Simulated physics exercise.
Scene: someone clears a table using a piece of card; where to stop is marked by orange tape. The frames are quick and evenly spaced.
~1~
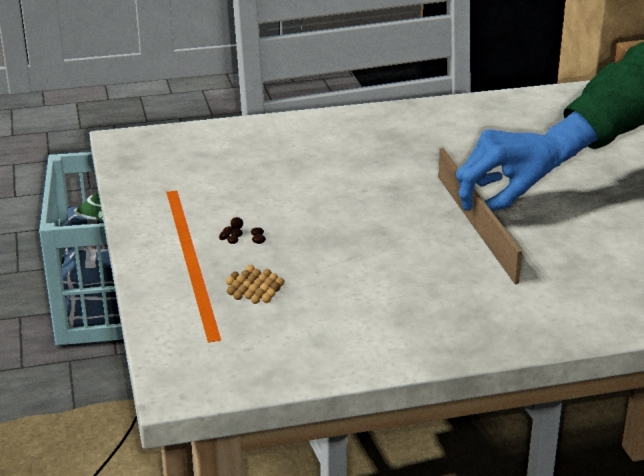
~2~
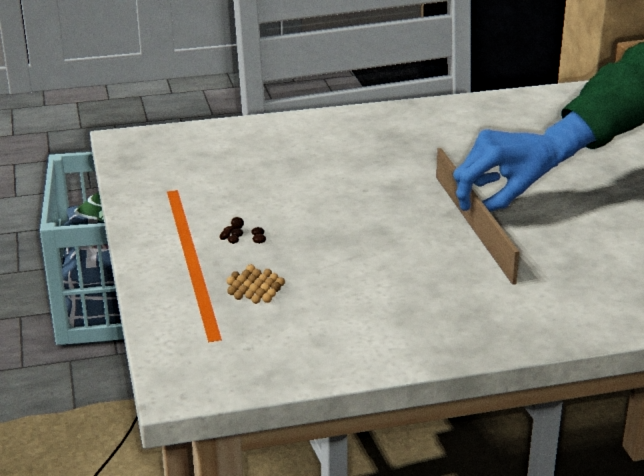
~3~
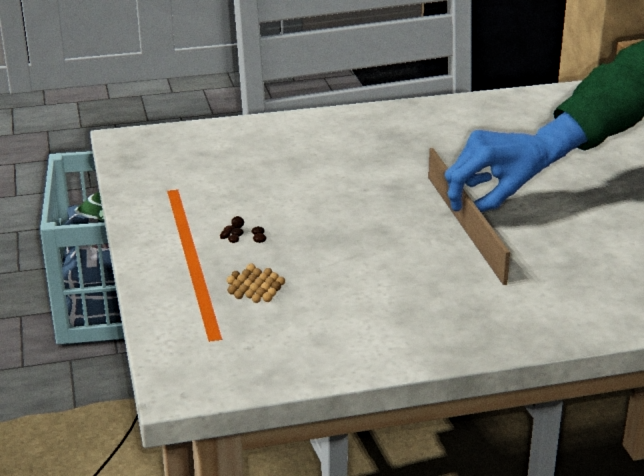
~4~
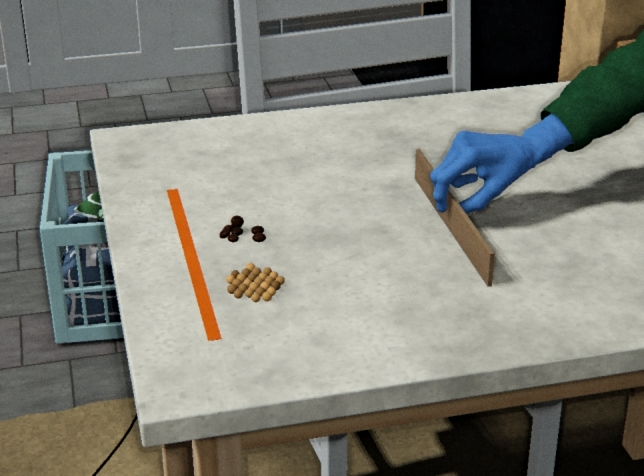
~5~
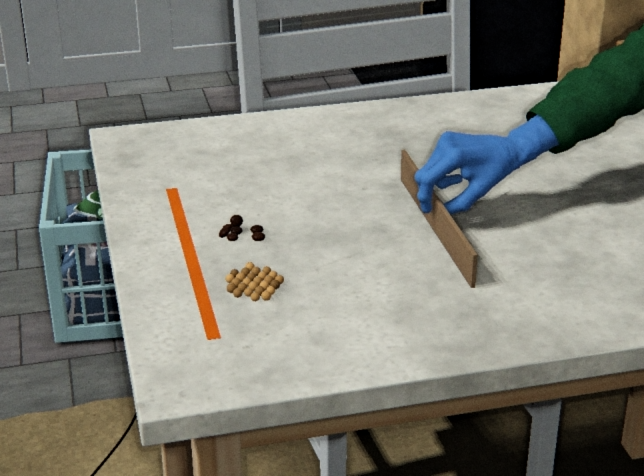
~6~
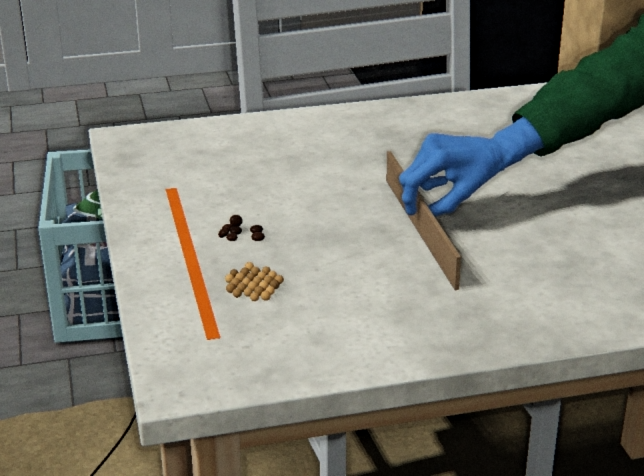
On a pale stone-topped table, a blue-gloved hand slides an upright brown card leftward, with dark and tan pieces lying still.
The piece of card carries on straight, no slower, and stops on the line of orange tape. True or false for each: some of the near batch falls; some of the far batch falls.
For the near batch, true; for the far batch, false.
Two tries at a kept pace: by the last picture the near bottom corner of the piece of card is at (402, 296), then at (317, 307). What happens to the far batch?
Earlier try: It stays put completely. Later try: It partly goes over.
Then, 0.47 s past the last view, piece of card still moving, near (299, 214); near batch all on the table, its front near (231, 288); far batch all on the table, its front near (224, 233).
Then, 0.96 s past the last view, piece of card stopped at the orange tape; near batch all on the table, its front near (140, 309); far batch all on the table, its front near (149, 225).
Then, 1.24 s past the last view, piece of card stopped at the orange tape; near batch most over the edge; far batch all on the table, its front near (136, 231).
Finally, piece of card stopped at the orange tape; near batch all over the edge; far batch all on the table, its front near (136, 231).
